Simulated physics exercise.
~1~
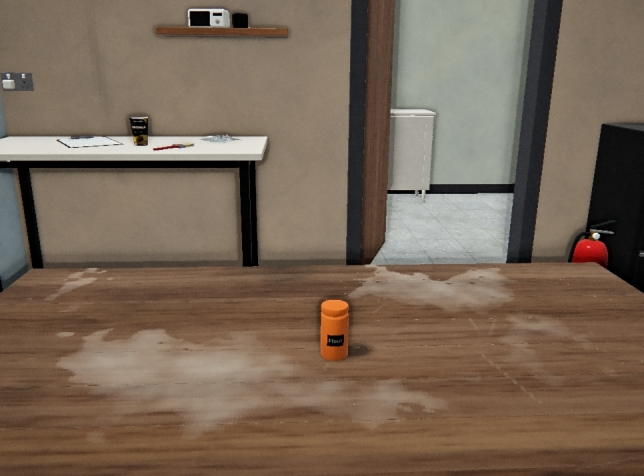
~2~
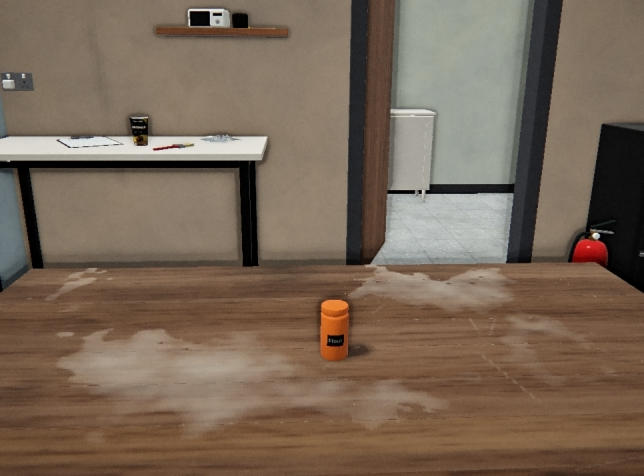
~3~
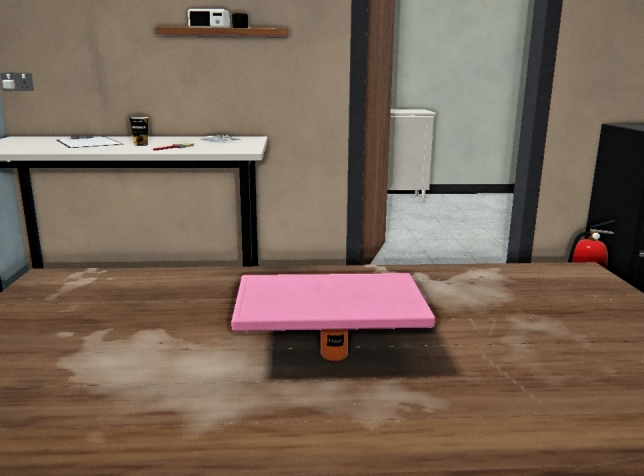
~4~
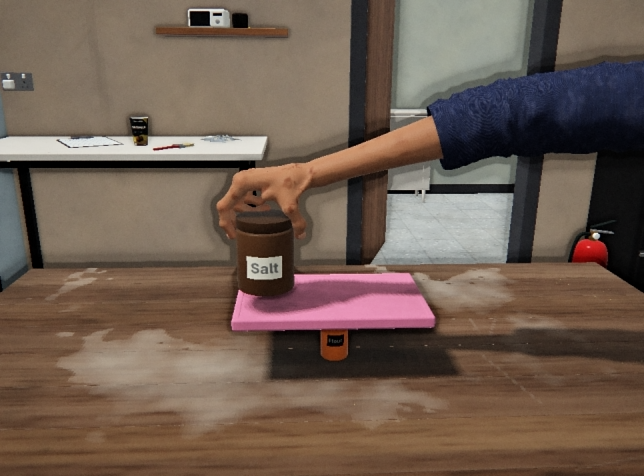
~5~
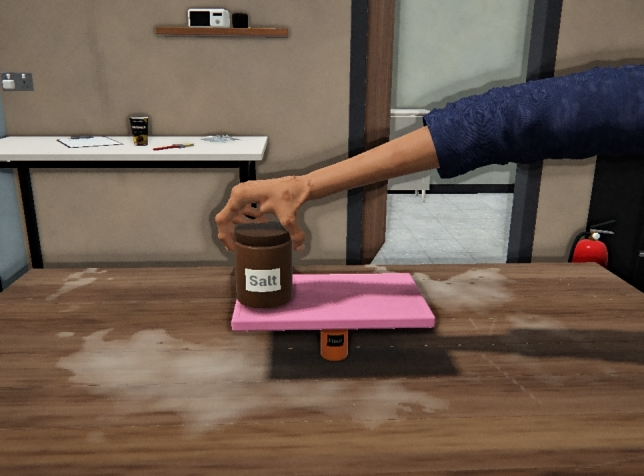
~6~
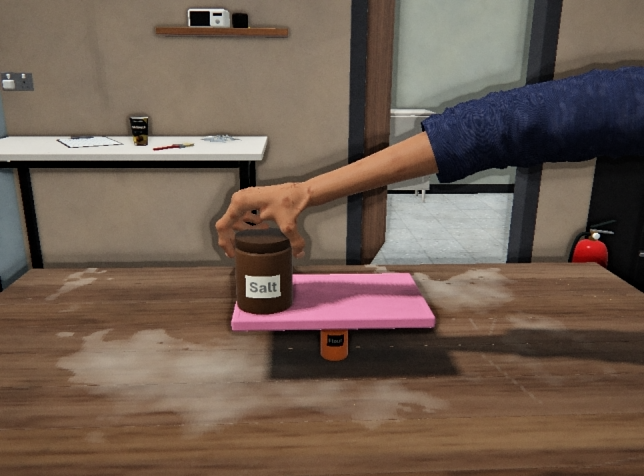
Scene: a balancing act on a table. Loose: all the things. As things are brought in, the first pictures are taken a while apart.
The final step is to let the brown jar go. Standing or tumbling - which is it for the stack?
Pretty clearly, it isn't secure there.
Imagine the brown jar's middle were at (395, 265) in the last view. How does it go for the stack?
Well, it crumbles then.
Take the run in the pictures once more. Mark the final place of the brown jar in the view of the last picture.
About (157, 366).
Then, 0.30 s on from there, brown jar now fallen; pink lid turned 39° from how it was put.
Then, 0.50 s on from there, pink lid turned 32° from how it was put.
In the end, fallen, brown jar; moved from the start, pink lid; orange shaker unmoved. At the end, from the last picture's camera, brown jar near (157, 366). The stack loses its balance.
